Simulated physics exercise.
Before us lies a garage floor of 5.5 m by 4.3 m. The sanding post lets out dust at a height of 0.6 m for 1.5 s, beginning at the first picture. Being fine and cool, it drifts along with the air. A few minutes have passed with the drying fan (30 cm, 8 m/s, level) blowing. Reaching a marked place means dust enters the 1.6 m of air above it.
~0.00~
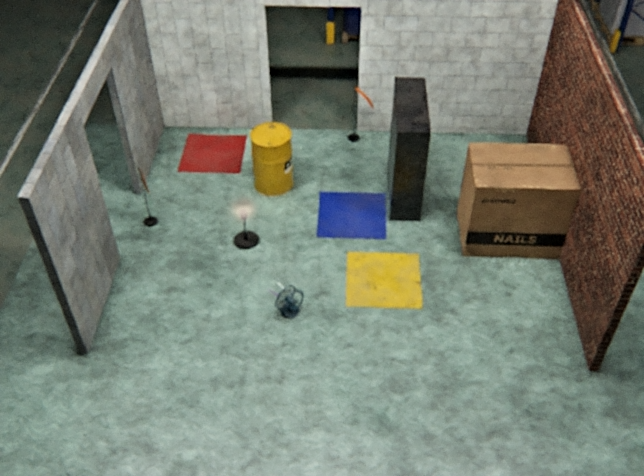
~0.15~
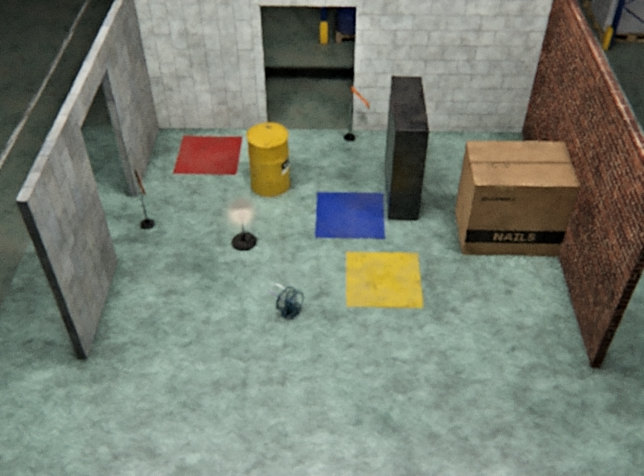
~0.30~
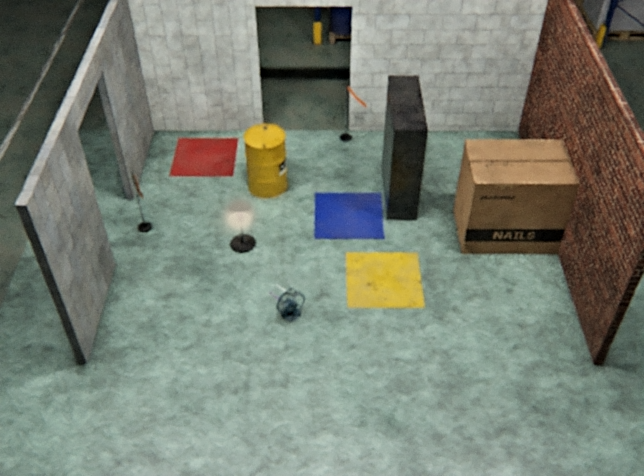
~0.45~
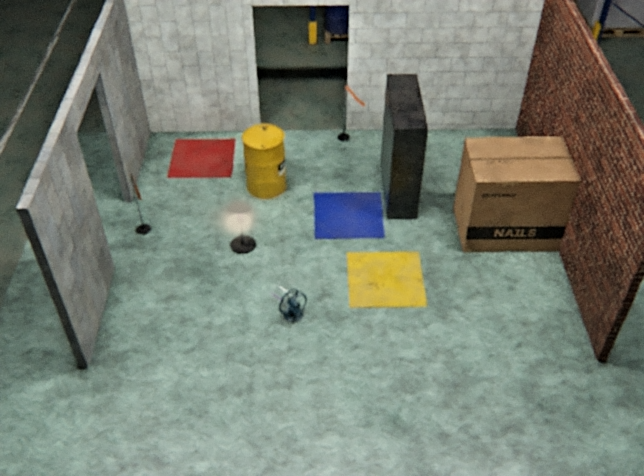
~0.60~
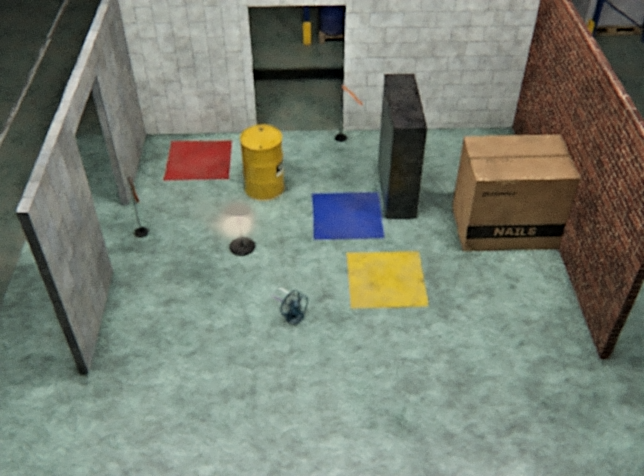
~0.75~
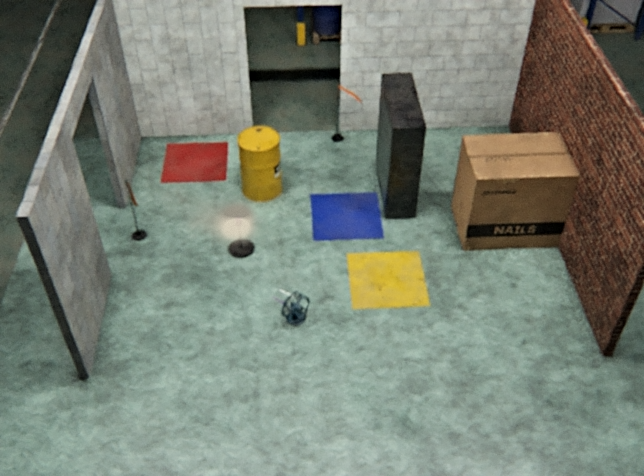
The video shows a walled floor with a yellow barrel, a large carton, a dark block, coloured squares and a small fan, as a pale puff above a dark post spreads slightly left and the view shifts a little.
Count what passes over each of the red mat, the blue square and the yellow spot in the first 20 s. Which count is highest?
The red one.
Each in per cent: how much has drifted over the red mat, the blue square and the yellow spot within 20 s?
About 60 per cent red, 0 per cent blue and 0 per cent yellow.
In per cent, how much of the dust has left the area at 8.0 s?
About 60 %.
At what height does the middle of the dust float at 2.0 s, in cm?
Roughly 30 cm up.
By 2.0 s, 1 % is gone from the area; 0 % has passed over the yellow spot, 0 % over the blue square and 20 % over the red mat, and the middle of the rest is near (193, 184).
By 4.0 s, 22 % is gone from the area; 0 % has passed over the yellow spot, 0 % over the blue square and 56 % over the red mat, and the middle of the rest is near (238, 69).
By 8.0 s, 63 % is gone from the area; 0 % has passed over the yellow spot, 0 % over the blue square and 59 % over the red mat, and the middle of the rest is near (411, 36).
By 20.0 s, 84 % is gone from the area; 0 % has passed over the yellow spot, 0 % over the blue square and 59 % over the red mat, and the middle of the rest is near (497, 128).
